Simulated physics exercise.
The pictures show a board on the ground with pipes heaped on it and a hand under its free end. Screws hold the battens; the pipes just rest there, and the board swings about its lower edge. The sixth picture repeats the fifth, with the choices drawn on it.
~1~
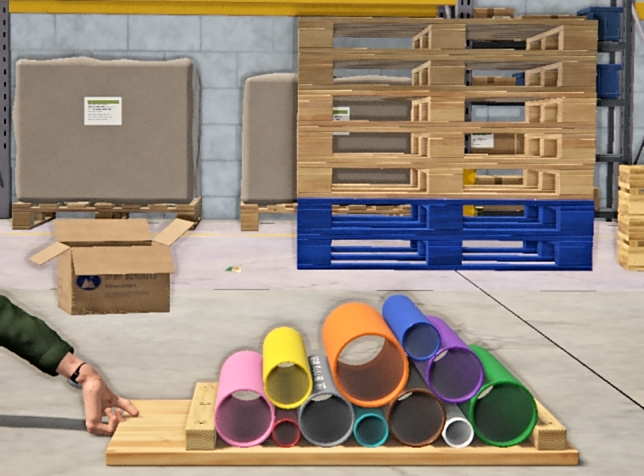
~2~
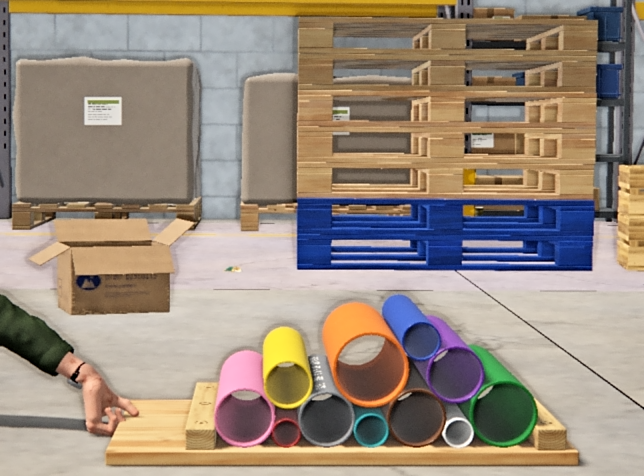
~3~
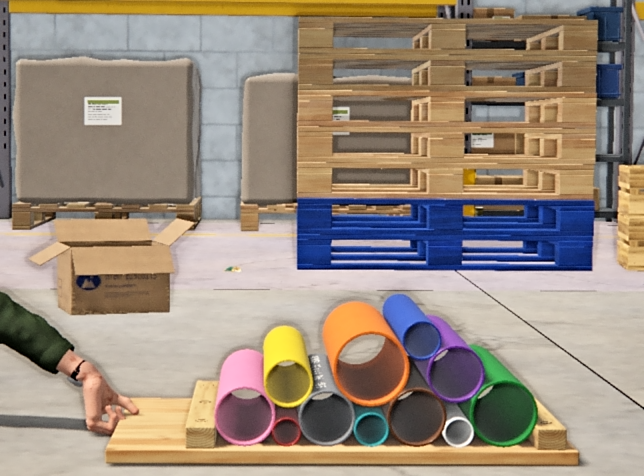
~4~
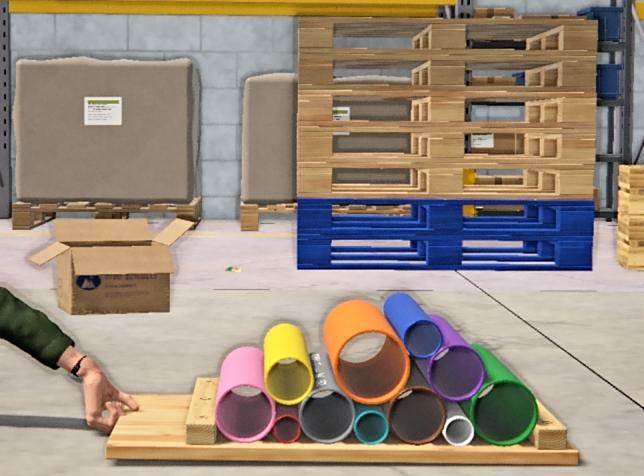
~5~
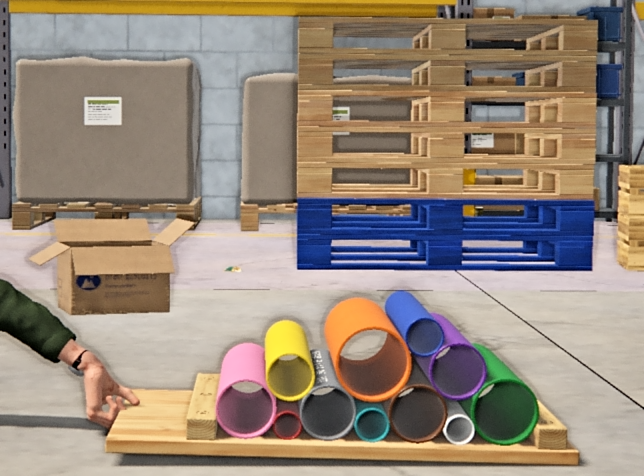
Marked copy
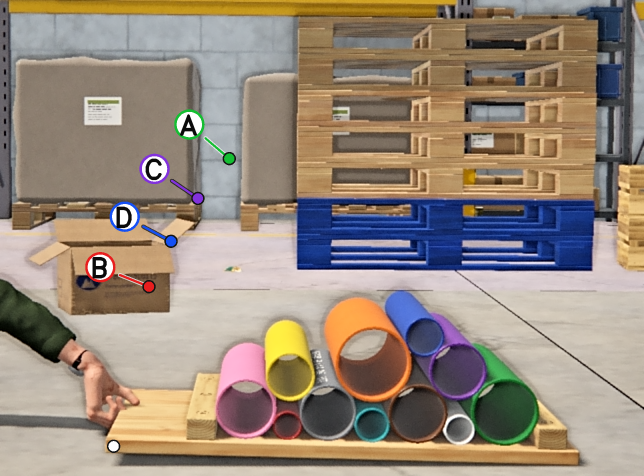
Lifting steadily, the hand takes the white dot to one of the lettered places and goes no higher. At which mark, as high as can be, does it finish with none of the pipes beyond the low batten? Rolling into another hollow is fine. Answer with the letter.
Mark A is as high as it can go.
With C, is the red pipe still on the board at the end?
Yes, with C.
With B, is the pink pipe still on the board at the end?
Yes.
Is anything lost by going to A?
At A: No.
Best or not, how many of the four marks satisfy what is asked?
Four of them.
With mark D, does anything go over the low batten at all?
At D: No.
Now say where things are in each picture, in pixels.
In the first picture, red pipe (286, 434); grey pipe (327, 419); turquoise pipe (371, 431).
In the second picture, turquoise pipe (371, 431); brown pipe (417, 418).
In the third picture, board (337, 419); pink pipe (245, 416); red pipe (287, 432); orange pipe (371, 368).
In the fourth picture, board (337, 417); pink pipe (245, 413); red pipe (287, 430).
In the fifth picture, board (337, 414); pink pipe (246, 409); red pipe (287, 426).
On the copy, A at (229, 159); B at (149, 287); C at (198, 198); D at (171, 241); the white dot at (114, 446).
On A. First, board at 21°.
Then, board at 40°.
Finally, board at 40°, none over the low batten.
By contrast, B none over the low batten; C none over the low batten; D none over the low batten.
